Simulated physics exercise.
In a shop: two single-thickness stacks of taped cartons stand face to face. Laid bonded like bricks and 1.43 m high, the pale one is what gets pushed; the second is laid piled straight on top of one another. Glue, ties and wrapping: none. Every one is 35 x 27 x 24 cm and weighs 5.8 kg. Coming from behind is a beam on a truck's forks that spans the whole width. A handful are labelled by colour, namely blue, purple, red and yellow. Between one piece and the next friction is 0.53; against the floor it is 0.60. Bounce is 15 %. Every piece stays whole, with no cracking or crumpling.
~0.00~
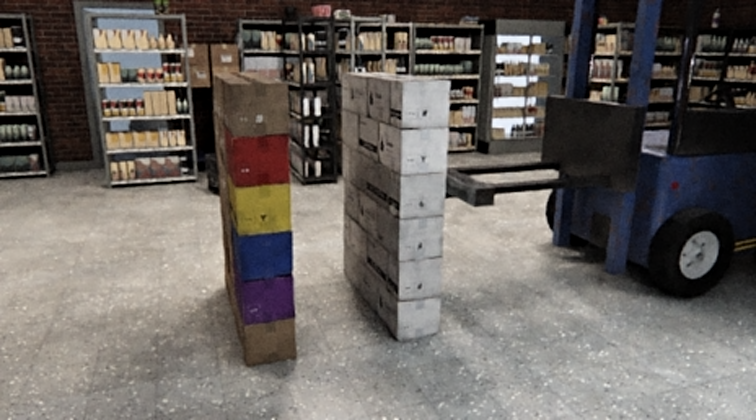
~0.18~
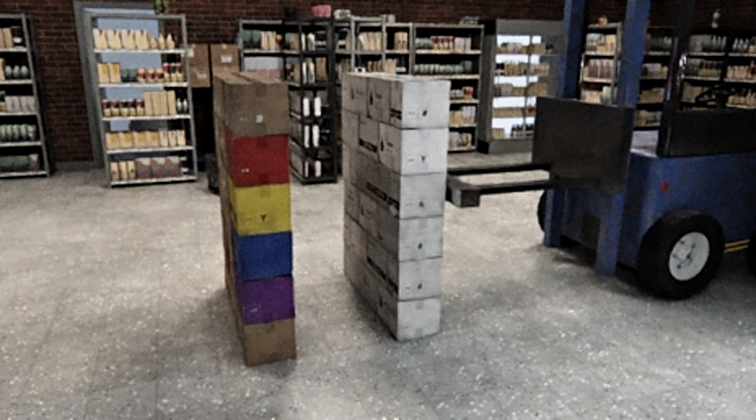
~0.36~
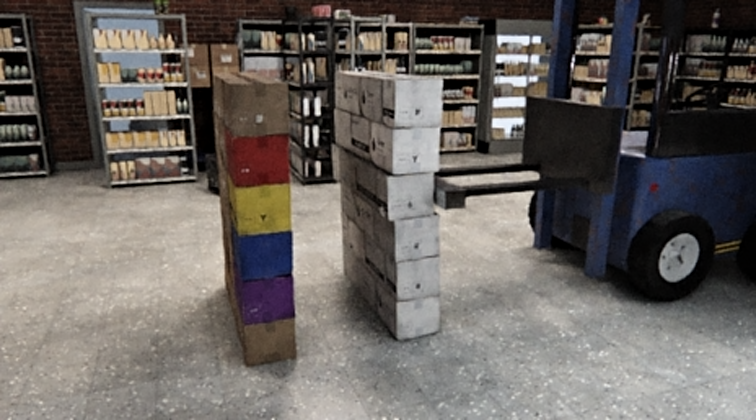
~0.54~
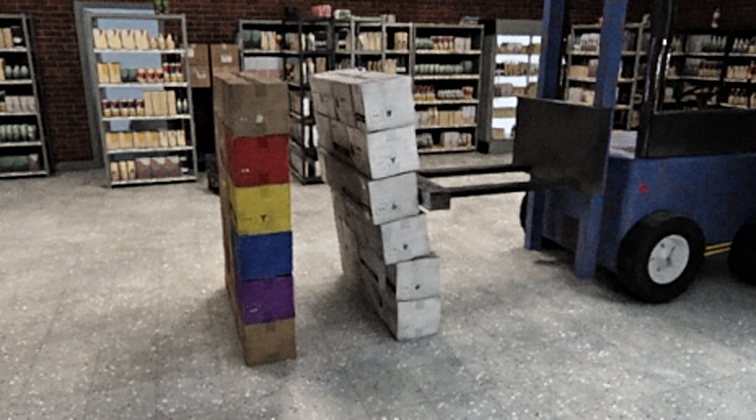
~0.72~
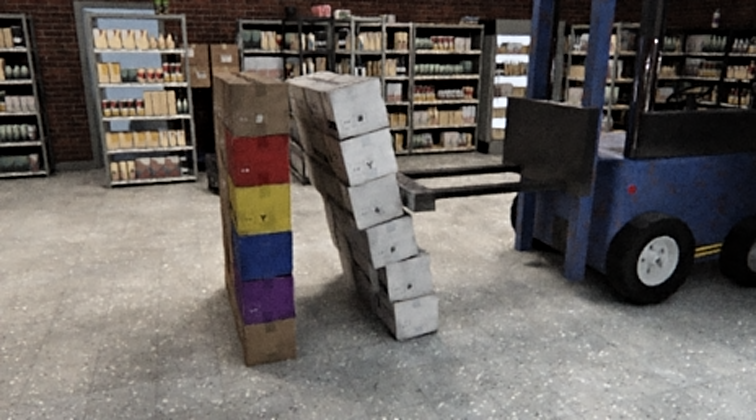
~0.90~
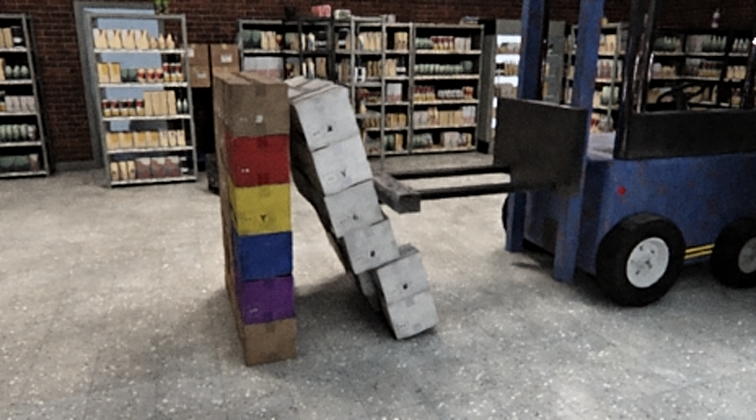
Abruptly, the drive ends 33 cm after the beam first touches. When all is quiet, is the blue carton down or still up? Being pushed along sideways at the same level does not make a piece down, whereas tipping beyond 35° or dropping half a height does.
Looks like the carton is down at the end.
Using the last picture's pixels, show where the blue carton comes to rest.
You'll find it around (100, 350) in the final frame.
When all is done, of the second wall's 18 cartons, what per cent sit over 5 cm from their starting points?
It comes to 100 percent shifted.
Around 1.64 s, 16 of the pale wall down; none of the 18 cartons of the second wall down, 17 disturbed; blue carton tipped 14°; yellow carton tipped 14°.
Around 2.14 s, 16 of the pale wall down; 17 of the 18 cartons of the second wall down; blue carton tipped 61°, 30 cm lower; yellow carton tipped 59°, 40 cm lower.
Finally (4.5 s), 19 of the pale wall down; 17 of the 18 cartons of the second wall down; blue carton on its side; red carton upside down; yellow carton upside down. Seen by the last camera, middles, blue carton near (100, 350).
